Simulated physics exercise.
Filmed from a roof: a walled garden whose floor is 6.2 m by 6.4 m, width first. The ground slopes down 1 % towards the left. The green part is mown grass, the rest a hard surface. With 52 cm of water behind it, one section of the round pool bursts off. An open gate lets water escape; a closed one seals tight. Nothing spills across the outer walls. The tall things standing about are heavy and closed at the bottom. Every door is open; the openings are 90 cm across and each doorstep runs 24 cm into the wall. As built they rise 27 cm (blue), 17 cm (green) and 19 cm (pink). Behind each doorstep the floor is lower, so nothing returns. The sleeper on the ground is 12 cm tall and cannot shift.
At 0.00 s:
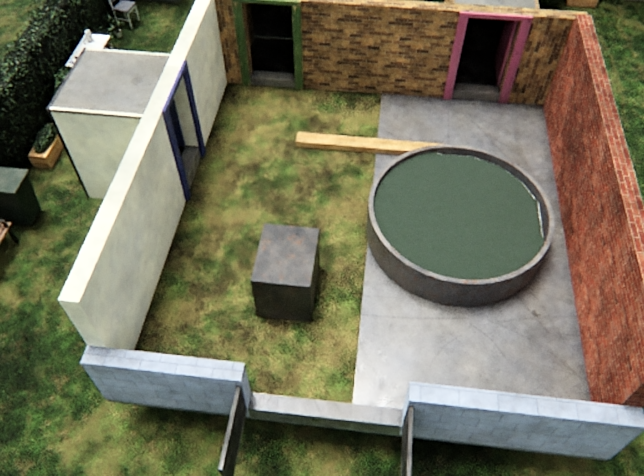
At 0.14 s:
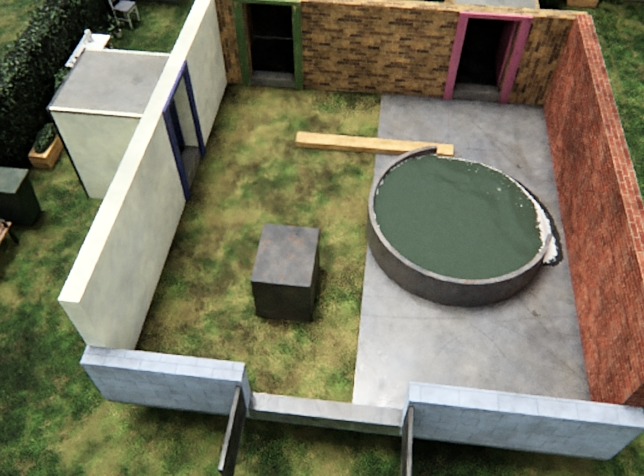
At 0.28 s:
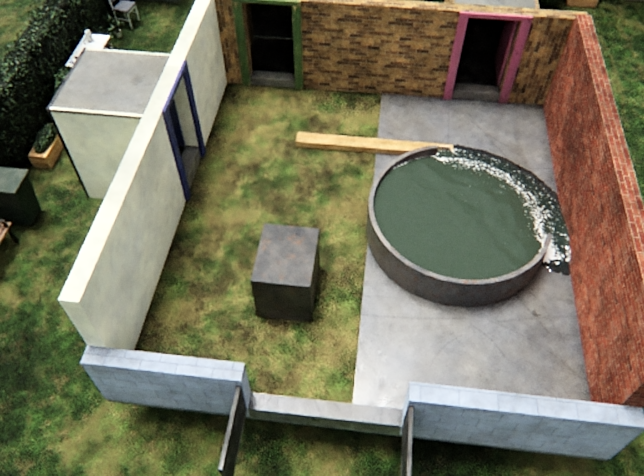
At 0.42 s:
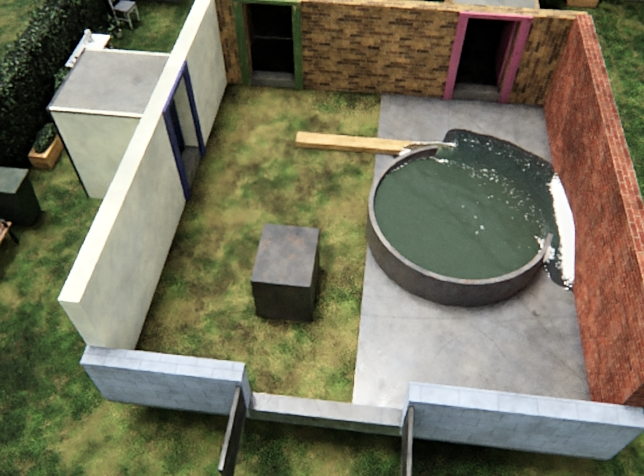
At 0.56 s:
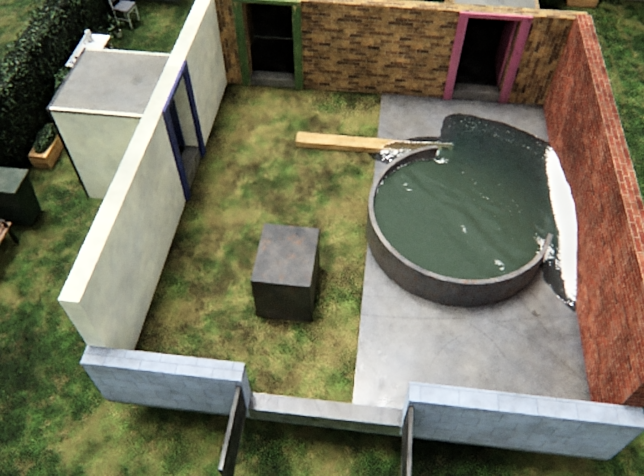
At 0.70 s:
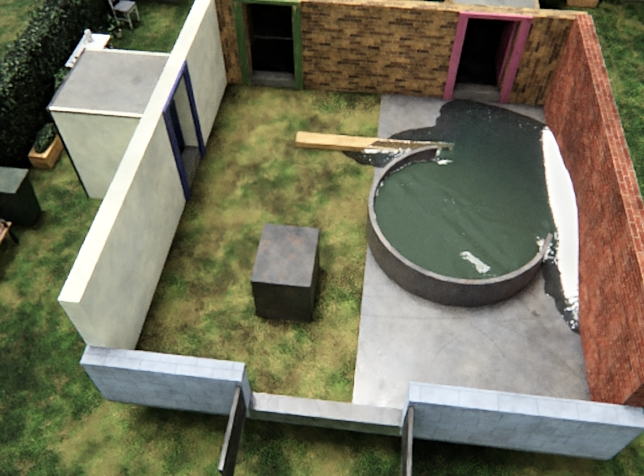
Dark green water slops over the far side of the round pool in a walled garden, then spreads across the grey paving along the red brick wall and back towards the pink-framed doorway, also reaching around the wooden plank.
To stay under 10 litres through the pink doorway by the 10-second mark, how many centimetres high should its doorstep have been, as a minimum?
Close to 32 cm is just enough.
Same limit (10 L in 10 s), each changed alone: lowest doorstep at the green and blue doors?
Roughly 17 cm at green and 8.0 cm at blue.
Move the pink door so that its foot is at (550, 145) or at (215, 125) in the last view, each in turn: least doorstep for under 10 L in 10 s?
About 31 and 20 cm.
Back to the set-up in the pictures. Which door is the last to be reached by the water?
It is the blue one.
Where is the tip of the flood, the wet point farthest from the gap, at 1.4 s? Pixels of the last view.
At about (588, 415).
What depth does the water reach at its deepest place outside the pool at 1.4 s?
Roughly 48 cm.
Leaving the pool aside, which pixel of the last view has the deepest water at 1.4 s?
Near (540, 107).
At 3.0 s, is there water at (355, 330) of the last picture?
It is still dry.
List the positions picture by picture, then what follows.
Still water, 52 cm deep, in the round pool at (459, 211); the pink door at (486, 56) is dry, in the first picture.
The front is at a hidden place, 0.3 m from the gap on the far side; 0.6 m2 of floor is wet, 52 cm left at the back, in the second picture.
The gap is on the far side, the front 0.6 m out at a hidden place; the back of the round pool holds 52 cm, in the third picture.
The front is at (469, 134), 1.1 m from the gap on the far side; 2.9 m2 of floor is wet, 52 cm left at the back, in the fourth picture.
The gap is on the far side, the front 1.5 m out at (474, 119); the back of the round pool holds 52 cm, in the fifth picture.
The gap is on the far side, the front 1.9 m out at (480, 105); the back of the round pool holds 52 cm; the pink door at (486, 56), 2.5 m from the gap, is still 0.1 m from the nearest water, in the sixth picture.
After 1.4 s water covers 30 % of the floor, deepest (48 cm) near (540, 107); 21 cm at the pink door, 1 litre in over its 19 cm doorstep.
After 3.0 s water covers 45 % of the floor, deepest (34 cm) near (532, 113); 32 cm at the pink door, 77 litres in over its 19 cm doorstep.
After 10.0 s water covers 95 % of the floor, deepest (14 cm) near (130, 365); 8 cm at the pink door, 110 litres in over its 19 cm doorstep.
At the pink door as built, the water arrived by 0.8 s and peaked near 35 cm at 2.4 s.
With a doorstep of 29 cm, 22 litres would have come in within the 10 s; with 39.5 cm, 1 litre. So under 10 litres takes about 32 cm.
